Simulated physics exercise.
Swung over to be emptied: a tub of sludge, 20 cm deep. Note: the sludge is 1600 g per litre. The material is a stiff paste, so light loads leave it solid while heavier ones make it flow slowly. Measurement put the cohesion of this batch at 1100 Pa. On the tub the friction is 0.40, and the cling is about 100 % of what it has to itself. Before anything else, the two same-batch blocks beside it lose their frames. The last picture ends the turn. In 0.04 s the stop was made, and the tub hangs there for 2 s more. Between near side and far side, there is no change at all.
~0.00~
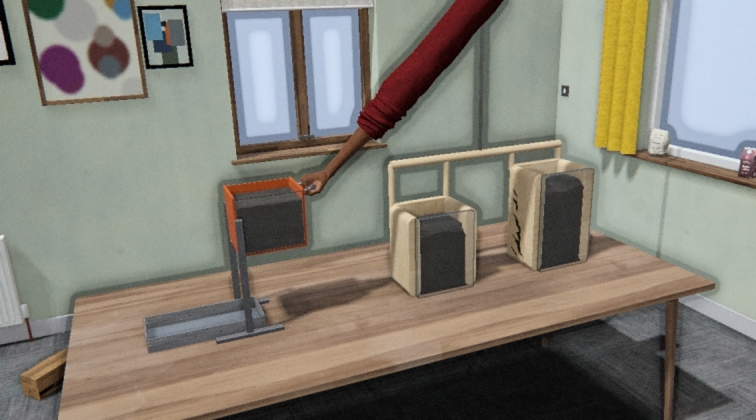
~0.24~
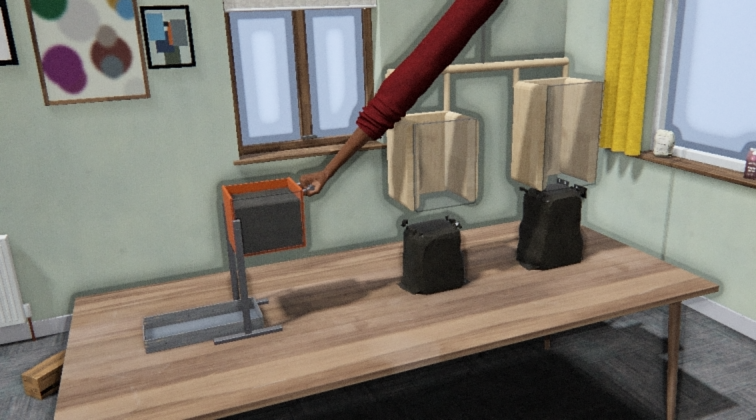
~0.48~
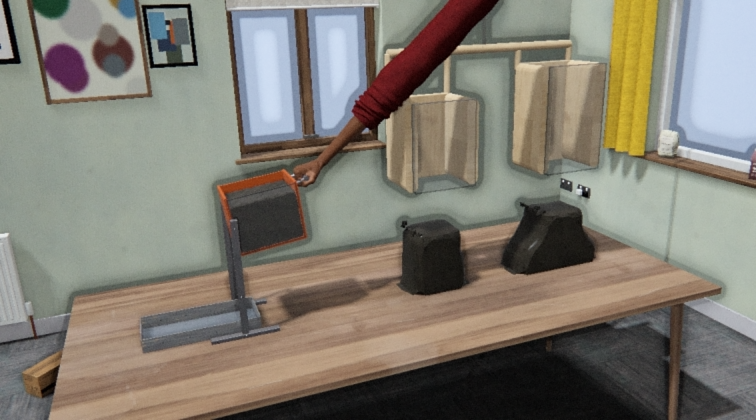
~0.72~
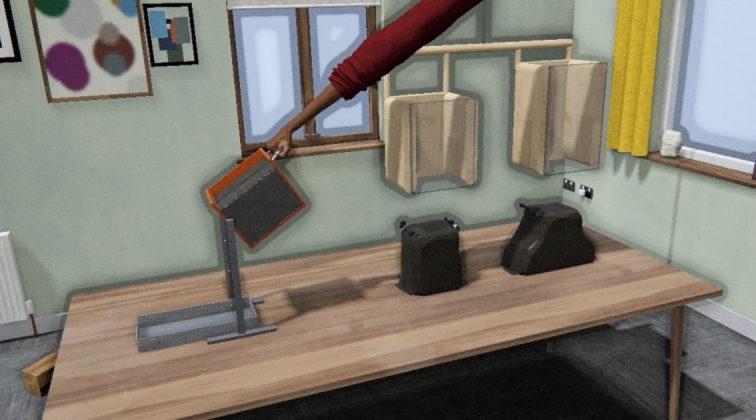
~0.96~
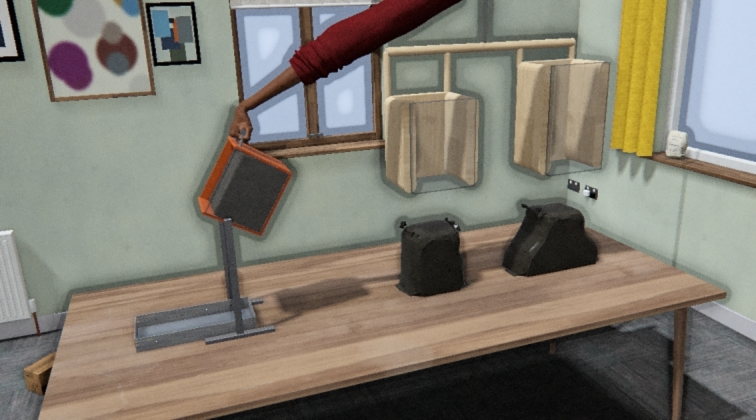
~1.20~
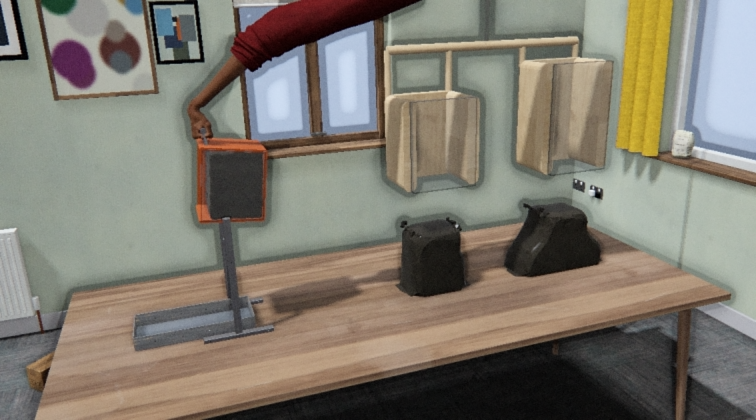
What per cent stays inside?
100 %.
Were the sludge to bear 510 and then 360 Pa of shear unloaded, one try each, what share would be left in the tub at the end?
Respectively, close to 55 % and close to 45 %.
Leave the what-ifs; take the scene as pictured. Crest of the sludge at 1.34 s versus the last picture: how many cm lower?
About 0 cm.
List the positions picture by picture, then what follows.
In the first picture, handle-side rim at (302, 190), tilt 0 degrees; highest point of the sludge at (291, 200); test blocks 27 cm, 37 cm high (left to right).
In the second picture, handle-side rim at (300, 191), tilt 0 degrees; highest point of the sludge at (289, 201); test blocks 26 cm, 33 cm high (left to right).
In the third picture, handle-side rim at (294, 183), tilt 7 degrees; highest point of the sludge at (291, 193); test blocks 25 cm, 26 cm high (left to right).
In the fourth picture, handle-side rim at (269, 160), tilt 32 degrees; highest point of the sludge at (272, 171); test blocks 25 cm, 25 cm high (left to right).
In the fifth picture, handle-side rim at (235, 149), tilt 59 degrees; highest point of the sludge at (246, 156); test blocks 25 cm, 25 cm high (left to right).
In the sixth picture, handle-side rim at (201, 151), tilt 83 degrees; highest point of the sludge at (214, 154); test blocks 25 cm, 25 cm high (left to right).
By 1.34 s, the tub is at 83 degrees and holds 100 %.
By 1.51 s, the tub is at 83 degrees and holds 100 %.
By 1.68 s, the tub is at 83 degrees and holds 100 %.
By 1.85 s, the tub is at 83 degrees and holds 100 %.
By 3.20 s, at the end, the tub is at 83 degrees and holds 100 %.
